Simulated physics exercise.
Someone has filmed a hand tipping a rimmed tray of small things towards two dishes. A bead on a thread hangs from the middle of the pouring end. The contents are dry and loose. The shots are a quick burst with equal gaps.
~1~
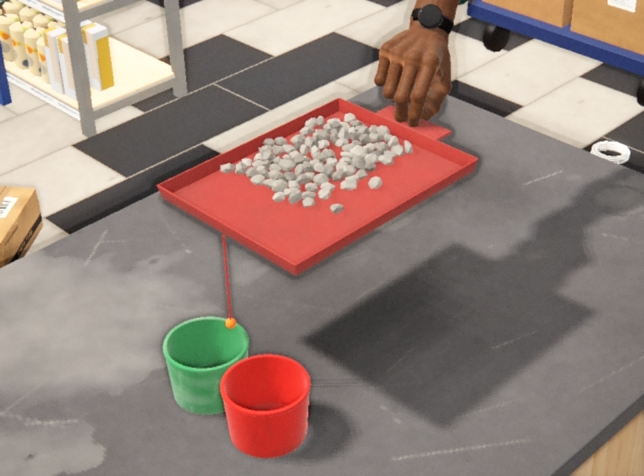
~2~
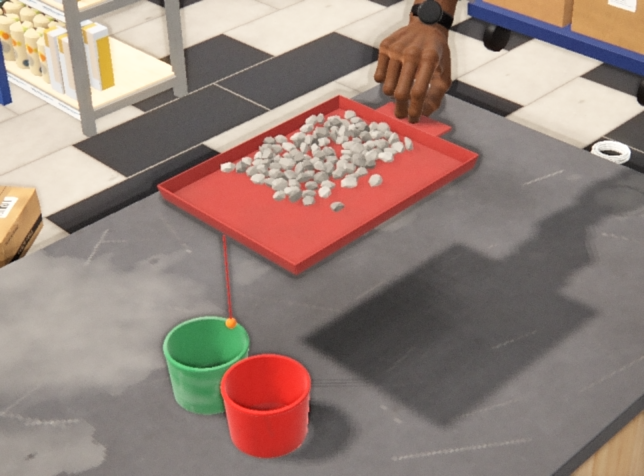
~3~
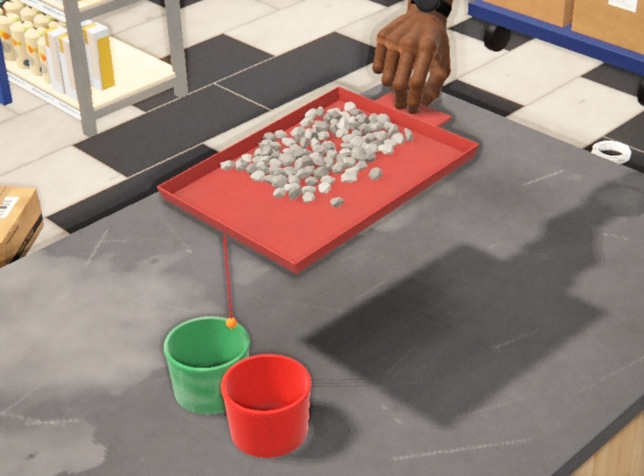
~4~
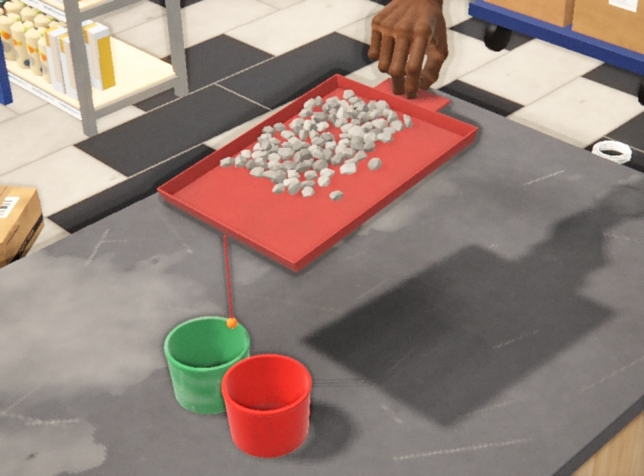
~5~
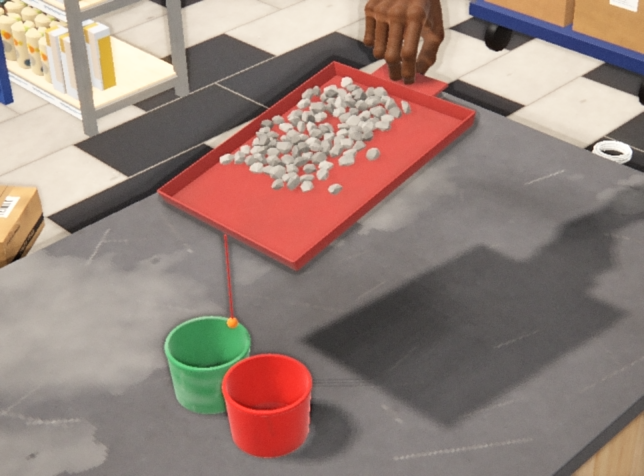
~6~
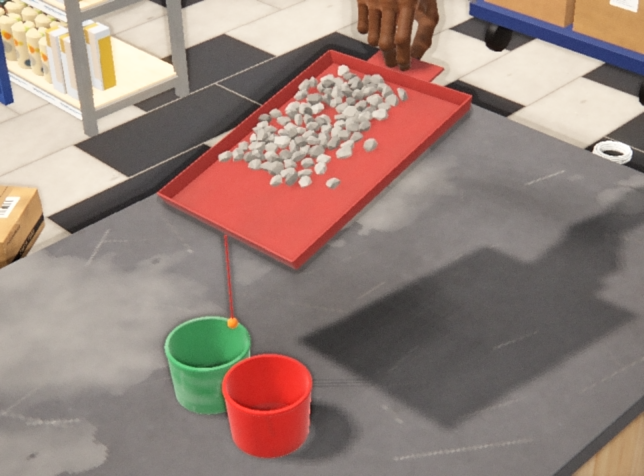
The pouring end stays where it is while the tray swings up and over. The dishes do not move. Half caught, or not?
Caught overall: Under half.
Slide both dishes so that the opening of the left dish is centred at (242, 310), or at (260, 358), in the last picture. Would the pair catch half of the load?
At the first place under half, at the second under half.
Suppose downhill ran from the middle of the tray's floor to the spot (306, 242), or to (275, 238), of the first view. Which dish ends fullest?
One: Right. Two: Right.
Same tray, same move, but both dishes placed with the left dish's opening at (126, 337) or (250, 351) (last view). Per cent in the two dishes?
In turn 30 and 0 in a hundred.
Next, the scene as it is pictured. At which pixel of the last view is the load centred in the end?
Roughly at (150, 368).
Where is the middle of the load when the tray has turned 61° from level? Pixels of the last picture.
Roughly at (188, 206).
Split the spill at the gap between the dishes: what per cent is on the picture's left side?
Roughly 100 in a hundred.
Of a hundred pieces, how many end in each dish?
For the left dish some 30 %, for the right dish some 0 %.
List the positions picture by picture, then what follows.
In the first frame, corners of the pouring end near (162, 185) and (295, 262), level; middle of the load near (328, 154), bits of gravel; left dish near (177, 381); right dish near (235, 424); bead on its thread near (231, 323).
In the second frame, corners of the pouring end near (162, 185) and (295, 261), level; middle of the load near (329, 152).
In the third frame, corners of the pouring end near (162, 186) and (295, 260), tipped barely, lowest at the left corner; middle of the load near (328, 147).
In the fourth frame, corners of the pouring end near (162, 188) and (294, 259), tipped a little, lowest at the left corner; middle of the load near (327, 138).
In the fifth frame, corners of the pouring end near (162, 190) and (293, 258), tipped a little, lowest at the left corner; middle of the load near (325, 129).
In the sixth frame, corners of the pouring end near (162, 192) and (292, 258), tipped clearly, lowest at the left corner; middle of the load near (321, 122); left dish near (178, 381); right dish near (237, 424).
Shortly afterwards, tray tipped steeply; the bulk on the tray; only a few outside both; near a quarter in the air.
Next, tray tipped past a quarter turn; a little on the tray; near a quarter in the left dish; near two thirds outside both; a little in the air.
Some moments later, tray tipped past a quarter turn; near a quarter in the left dish; the bulk outside both.
In the end, tray tipped past a quarter turn; none at all in the right dish; near a quarter in the left dish; the bulk outside both.
